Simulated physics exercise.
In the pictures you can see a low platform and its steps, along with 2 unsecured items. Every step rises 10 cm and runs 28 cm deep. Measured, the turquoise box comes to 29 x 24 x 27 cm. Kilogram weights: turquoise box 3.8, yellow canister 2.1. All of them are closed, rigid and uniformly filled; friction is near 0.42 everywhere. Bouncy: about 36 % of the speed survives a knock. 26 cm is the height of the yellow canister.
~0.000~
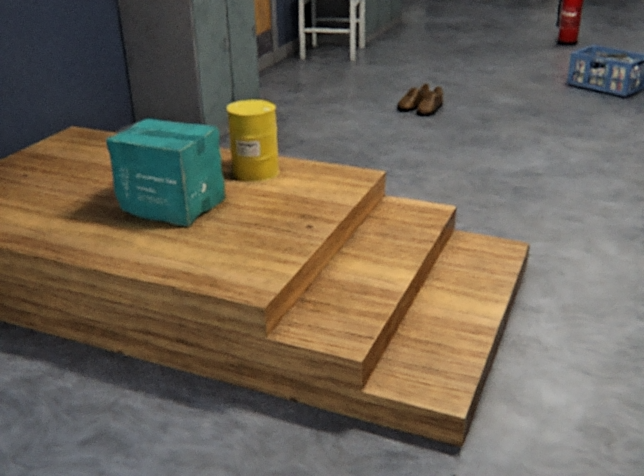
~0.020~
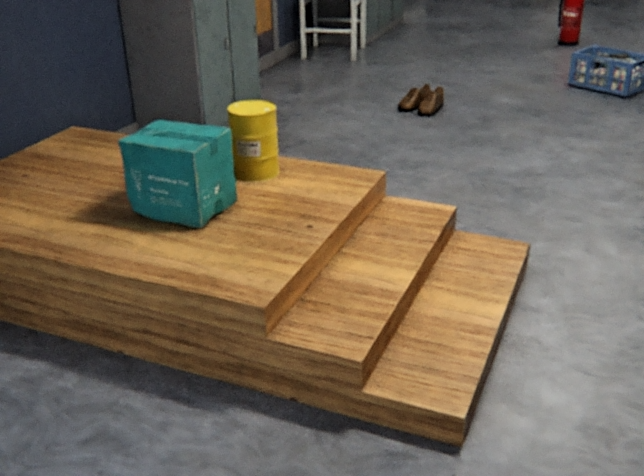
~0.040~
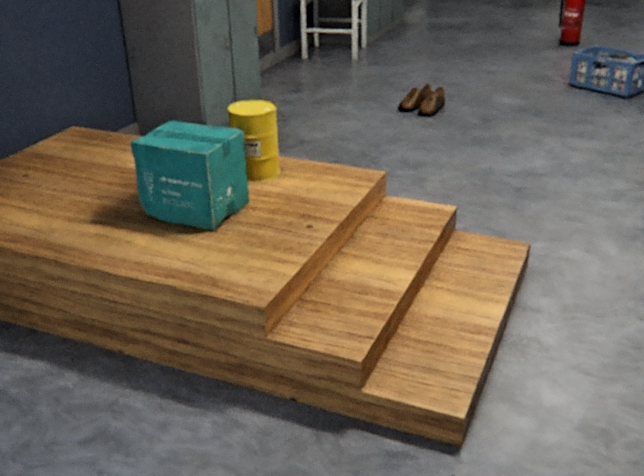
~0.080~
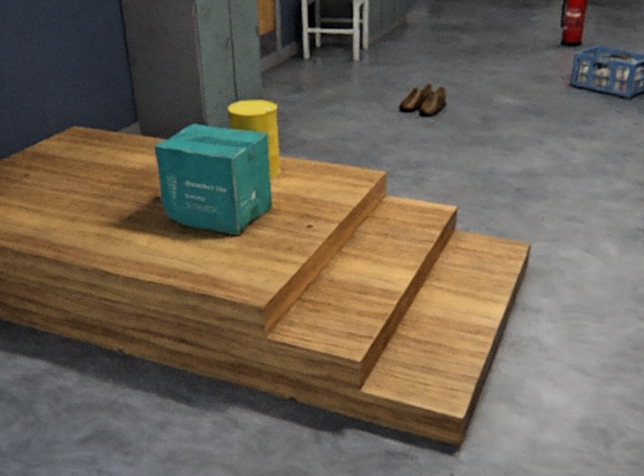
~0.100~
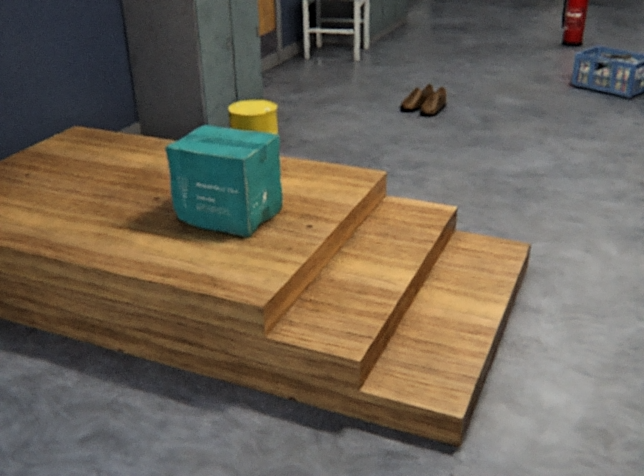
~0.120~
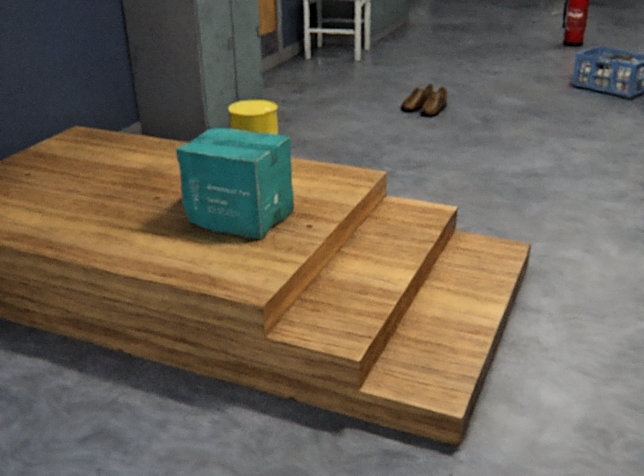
A turquoise box slides to the right across the top of a low wooden platform toward its steps, passing in front of a yellow canister and partly hiding it, while brown shoes and a blue crate sit on the floor beyond.
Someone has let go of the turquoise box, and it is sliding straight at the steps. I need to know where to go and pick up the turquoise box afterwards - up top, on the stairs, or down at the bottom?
Look for it down at the bottom.
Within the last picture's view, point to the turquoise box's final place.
At about (629, 339).
By 0.42 s, 10 cm past the top edge and 2 cm lower; turquoise box near (357, 207).
By 0.92 s, 42 cm past the top edge and 15 cm lower; turquoise box near (458, 262).
By 1.32 s, 73 cm past the top edge and 23 cm lower; turquoise box near (564, 306).
When it is over (2.3 s), 92 cm past the top edge and 29 cm lower; yellow canister within 12 cm of the start. End places, in pixels of the last picture, turquoise box near (629, 340).
